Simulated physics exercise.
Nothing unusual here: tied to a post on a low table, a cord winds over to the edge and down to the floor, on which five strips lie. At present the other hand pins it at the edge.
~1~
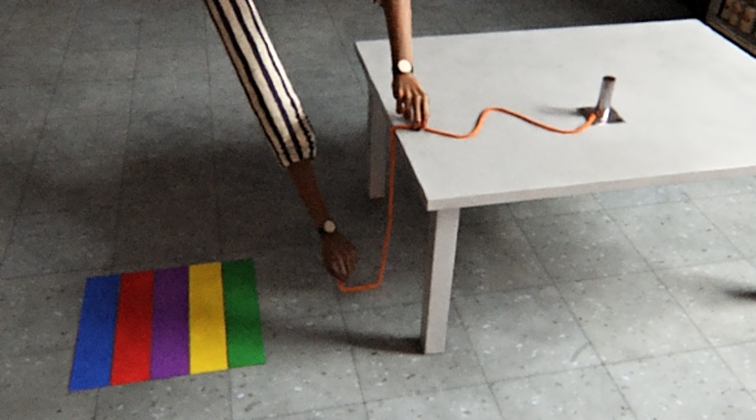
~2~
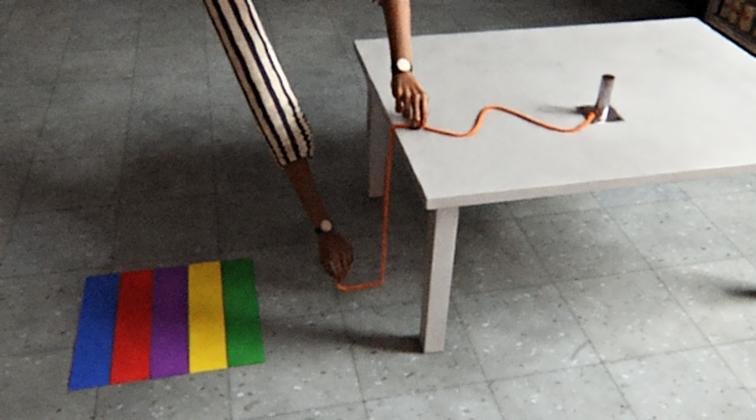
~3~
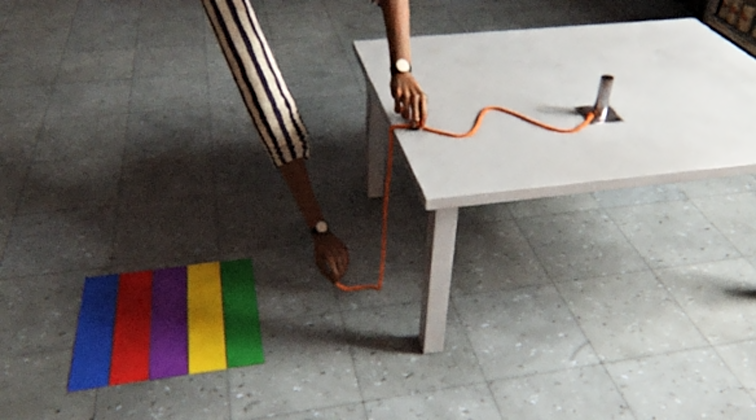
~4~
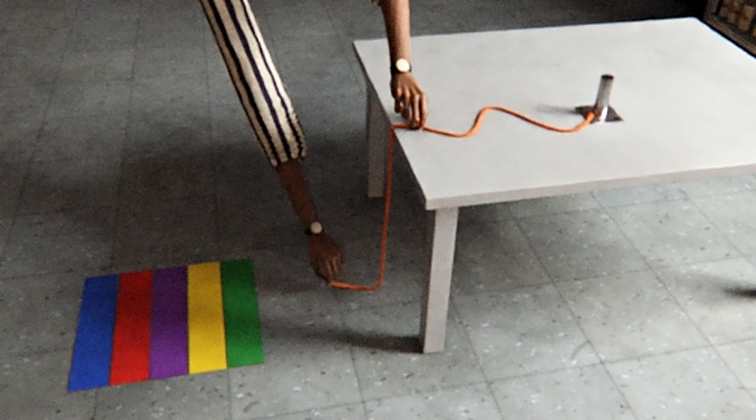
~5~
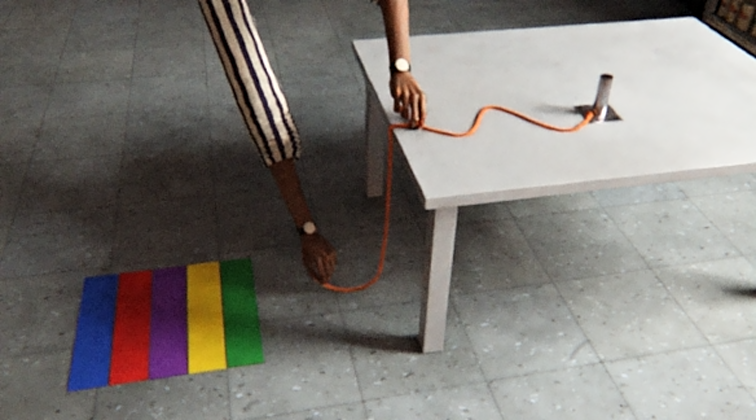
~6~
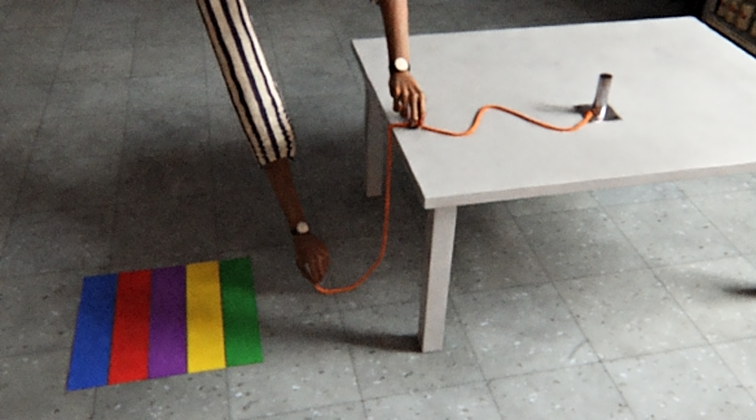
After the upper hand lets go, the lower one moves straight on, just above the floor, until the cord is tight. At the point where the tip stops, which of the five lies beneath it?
The red strip lies beneath it.
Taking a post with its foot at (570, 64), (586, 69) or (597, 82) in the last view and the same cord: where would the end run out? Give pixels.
Try by try: (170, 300), (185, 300) and (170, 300).
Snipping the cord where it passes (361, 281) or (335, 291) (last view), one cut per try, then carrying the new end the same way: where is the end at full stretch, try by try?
The pixels are close to (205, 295) and (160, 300), one per try.
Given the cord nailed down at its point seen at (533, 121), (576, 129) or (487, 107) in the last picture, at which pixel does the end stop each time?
Pixel spots, one per try: About (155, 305), (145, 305), (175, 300).
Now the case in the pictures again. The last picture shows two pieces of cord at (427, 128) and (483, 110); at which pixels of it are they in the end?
First near (363, 151), second near (450, 122).
Early on, end near (190, 298); over yellow.
Midway, end near (150, 303); over purple.
At the end of the slack, end near (127, 306); over red. Over red.
